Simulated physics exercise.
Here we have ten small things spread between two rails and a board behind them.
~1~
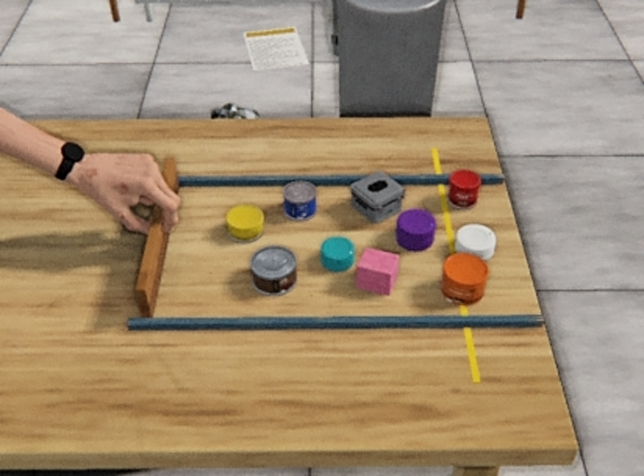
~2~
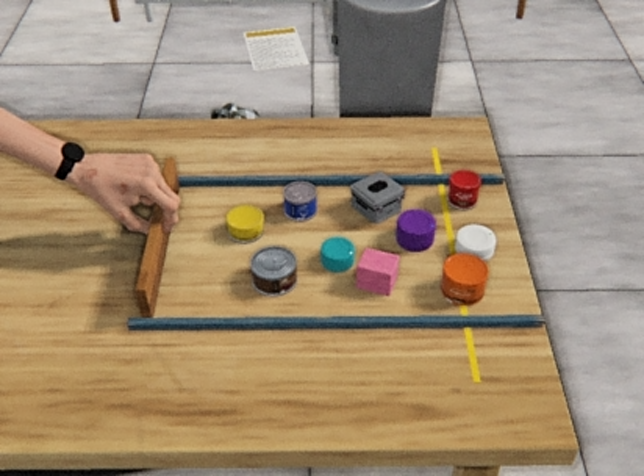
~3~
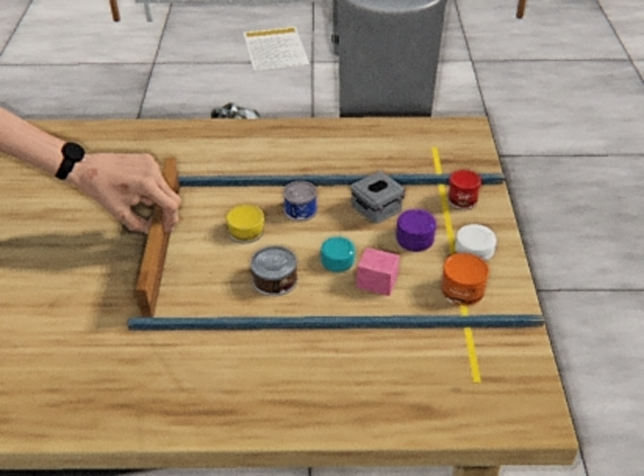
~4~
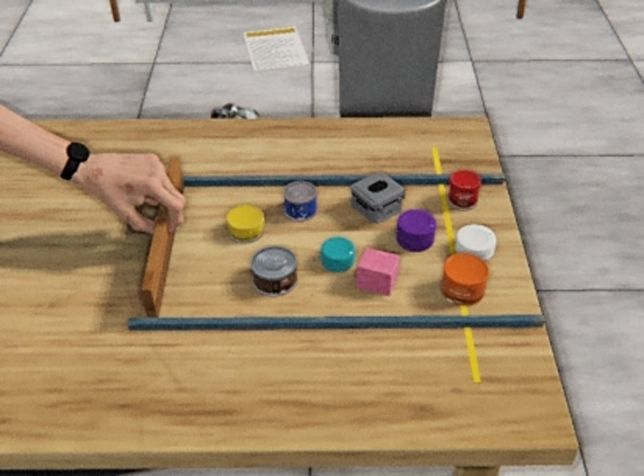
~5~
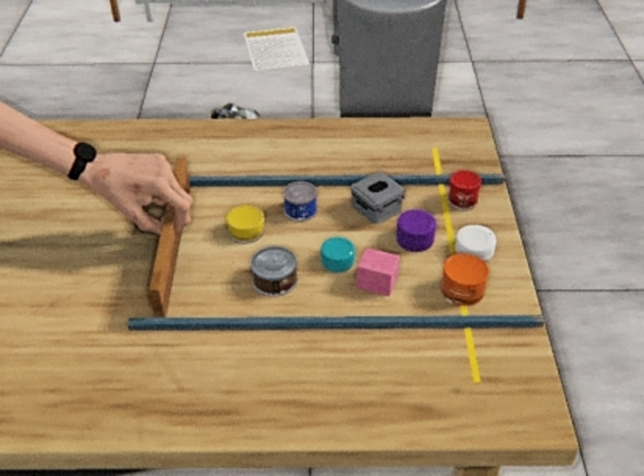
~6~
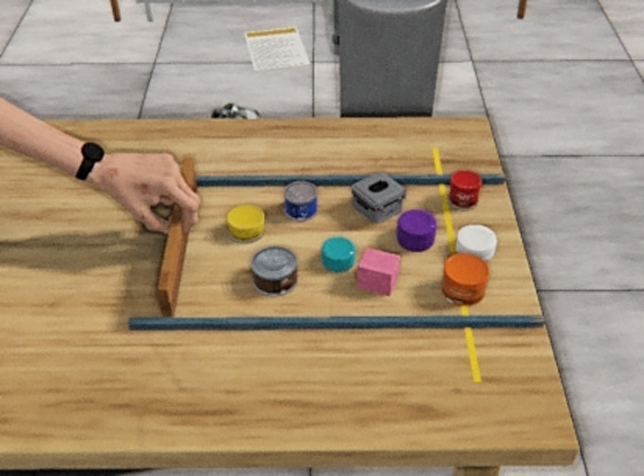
We see a hand holding a wooden board behind small tins, lids, a pink block and other items between two blue rails on a table. After staying still at first, the hand slides the board slightly right; the items stay put.
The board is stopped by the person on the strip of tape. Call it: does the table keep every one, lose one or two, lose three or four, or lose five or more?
It loses three or four.
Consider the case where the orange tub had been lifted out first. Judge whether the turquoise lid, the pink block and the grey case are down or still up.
The turquoise lid remains - the pink block remains - the grey case remains.
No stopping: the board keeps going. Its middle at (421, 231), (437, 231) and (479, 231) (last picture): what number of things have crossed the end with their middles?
Taking the places in turn, the counts are 0, 2 and 6.
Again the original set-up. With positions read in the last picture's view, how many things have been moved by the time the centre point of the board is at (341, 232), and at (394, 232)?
6 at one spot and 10 at the other.
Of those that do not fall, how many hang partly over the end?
Count of overhanging things: 2.
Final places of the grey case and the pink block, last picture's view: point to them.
Approximately (499, 196) for one, approximately (525, 279) for the other.
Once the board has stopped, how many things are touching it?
The count is 4.
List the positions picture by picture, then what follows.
The first picture shows white lid (475, 244); red tin (464, 190); orange tub (464, 280); board (160, 233); tape (452, 247).
The second picture shows red tin (464, 190); brown tin (274, 271).
The third picture shows orange tub (464, 279); purple lid (416, 230).
The fourth picture shows white lid (475, 243); pink block (378, 272).
The fifth picture shows red tin (464, 190); board (172, 233).
The sixth picture shows white lid (476, 244); red tin (465, 190); orange tub (465, 280); board (179, 233); tape (453, 247).
A little later, none off yet; white lid at rest near (476, 244); red tin at rest near (465, 190); orange tub at rest near (465, 280).
Next, none off yet; white lid shifted a little near (497, 250); red tin shifted about its own width near (495, 191); orange tub shifted about its own width near (522, 285).
When it is over, the number that fall off is three or four; down, orange tub, red tin and white lid.
